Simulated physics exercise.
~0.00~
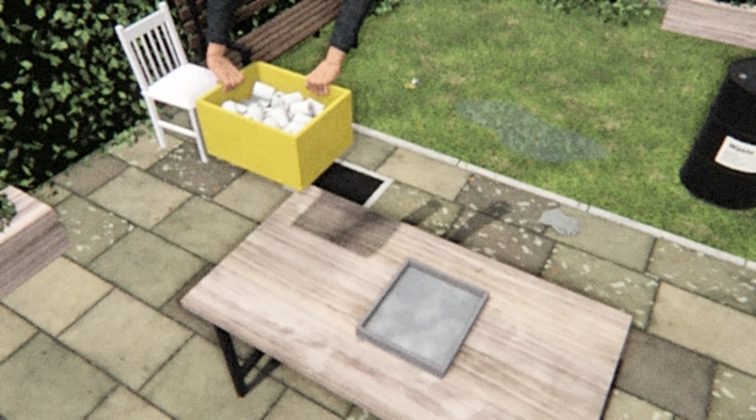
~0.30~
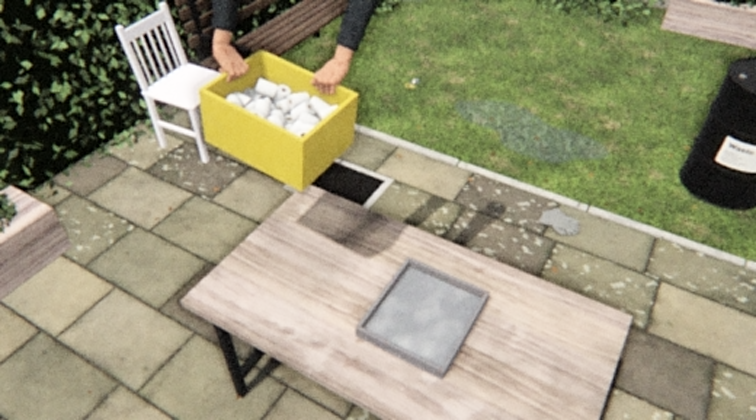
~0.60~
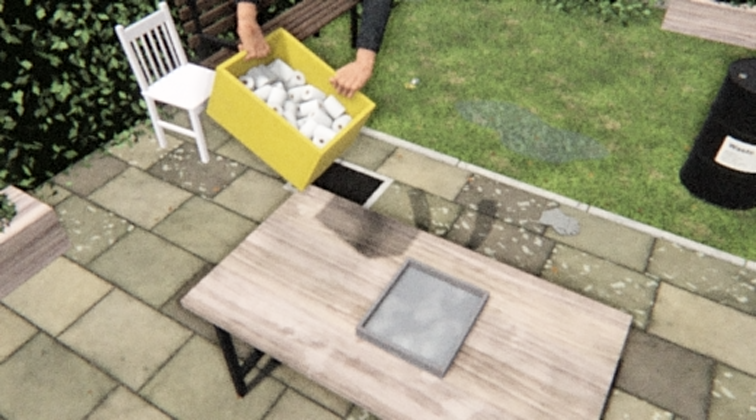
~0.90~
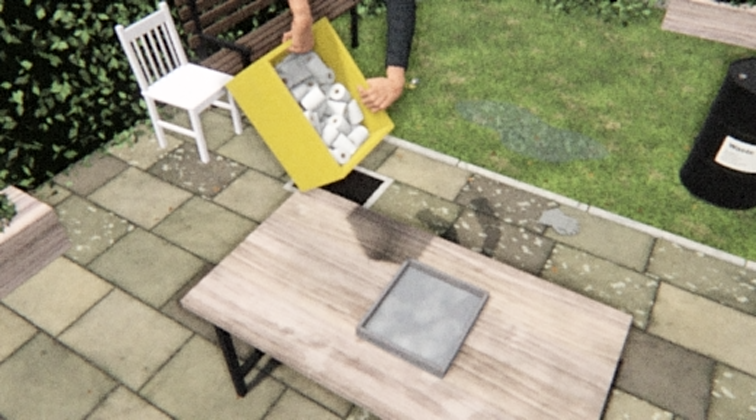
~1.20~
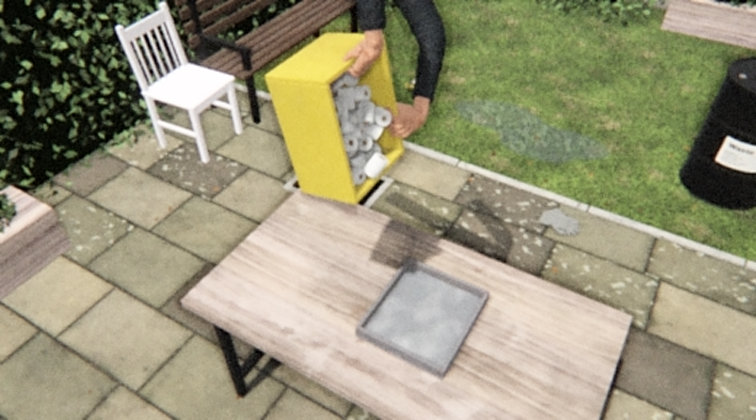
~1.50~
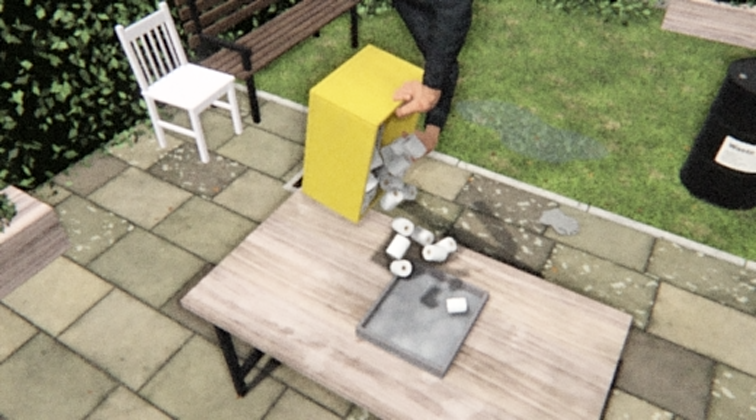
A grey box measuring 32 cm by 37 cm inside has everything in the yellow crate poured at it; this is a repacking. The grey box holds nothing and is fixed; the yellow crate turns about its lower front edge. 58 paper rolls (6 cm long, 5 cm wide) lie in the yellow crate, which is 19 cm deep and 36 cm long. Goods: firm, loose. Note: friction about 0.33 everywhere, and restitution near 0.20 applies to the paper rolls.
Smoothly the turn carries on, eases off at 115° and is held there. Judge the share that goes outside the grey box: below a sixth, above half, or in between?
Of the paper rolls, a sixth through one half miss the grey box and stay outside it.
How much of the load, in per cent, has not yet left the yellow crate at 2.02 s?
Roughly 15 per cent of the load.
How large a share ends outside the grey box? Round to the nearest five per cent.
It works out to roughly 35 percent.
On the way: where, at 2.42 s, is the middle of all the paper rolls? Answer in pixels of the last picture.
Estimated centre in the last picture: (437, 317).
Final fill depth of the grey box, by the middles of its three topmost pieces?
Roughly 9 cm.
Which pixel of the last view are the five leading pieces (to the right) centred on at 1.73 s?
I'd put them at about (459, 310).
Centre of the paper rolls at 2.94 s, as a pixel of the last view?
I'd place it about (439, 320) in the last view.
After 1.73 s, tilt 112°; 35 still in the yellow crate, 9 in the grey box, 2 outside the grey box and 12 in the air.
After 2.02 s, tilt 115°; 8 still in the yellow crate, 20 in the grey box, 12 outside the grey box and 18 in the air.
After 2.42 s, tilt 115°; 38 in the grey box, 15 outside the grey box and 5 in the air.
Final count (at 2.94 s), 37 in the grey box and 21 outside the grey box. Asked share, 21 of 58, 36 per cent.
